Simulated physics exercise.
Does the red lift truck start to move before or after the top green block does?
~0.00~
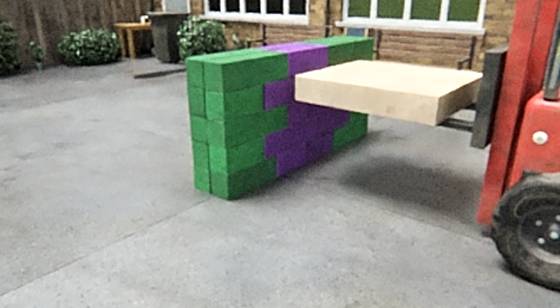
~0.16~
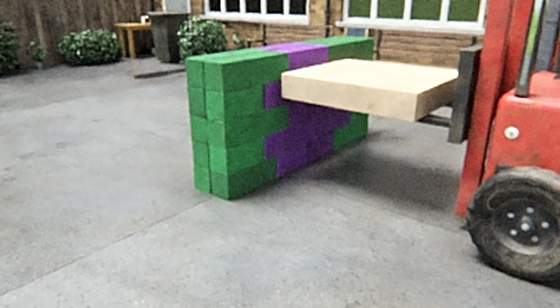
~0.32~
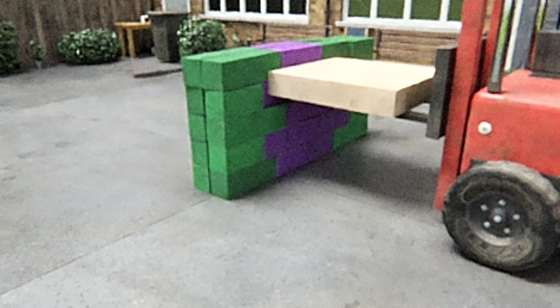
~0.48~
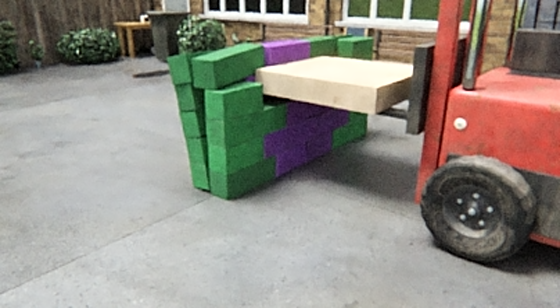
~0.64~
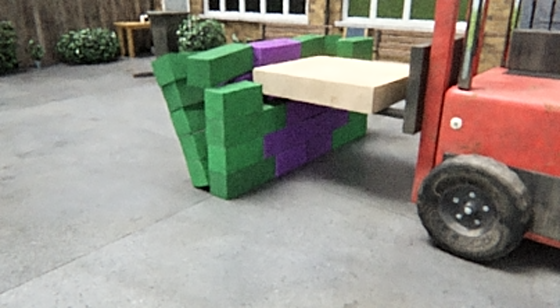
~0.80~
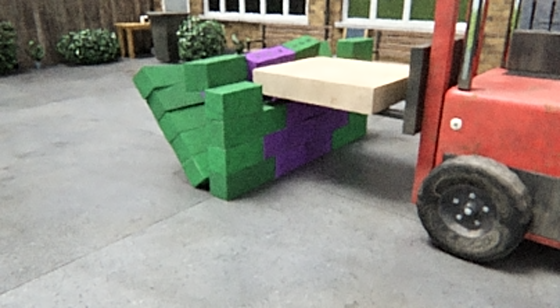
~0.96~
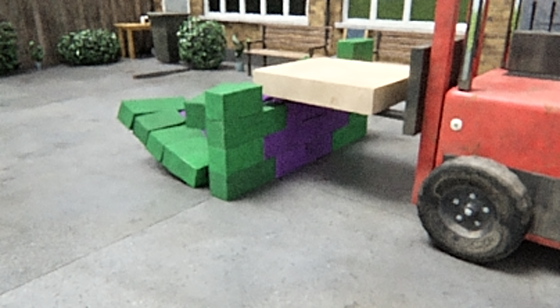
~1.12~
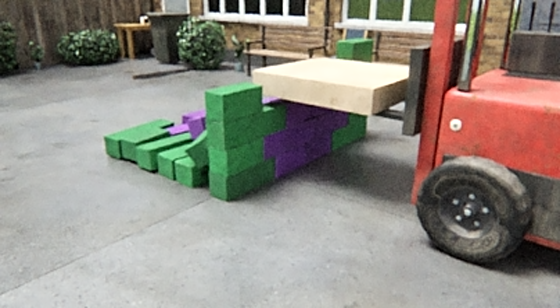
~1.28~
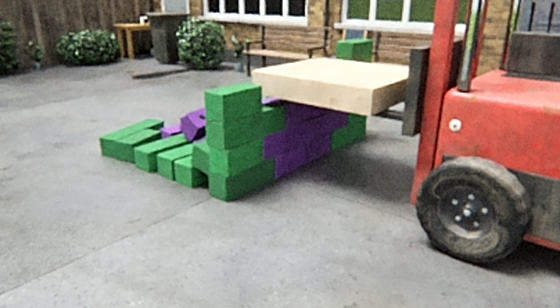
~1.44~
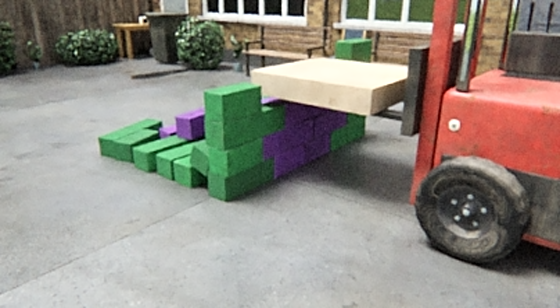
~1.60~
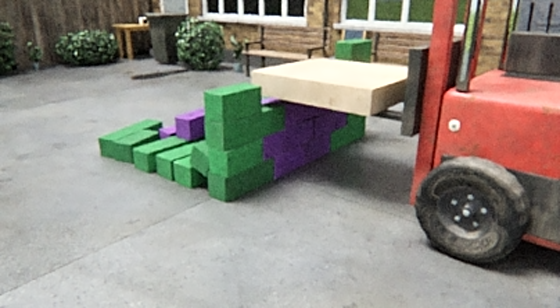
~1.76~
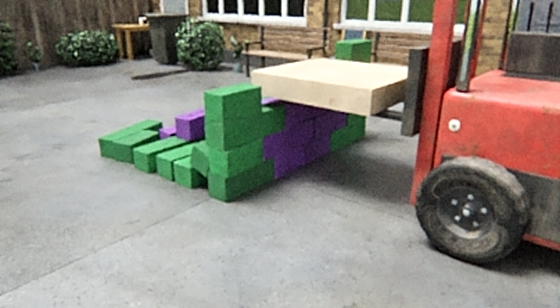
The red lift truck starts to move before the top green block. It is already rolling left towards the wall while that block still sits in place.
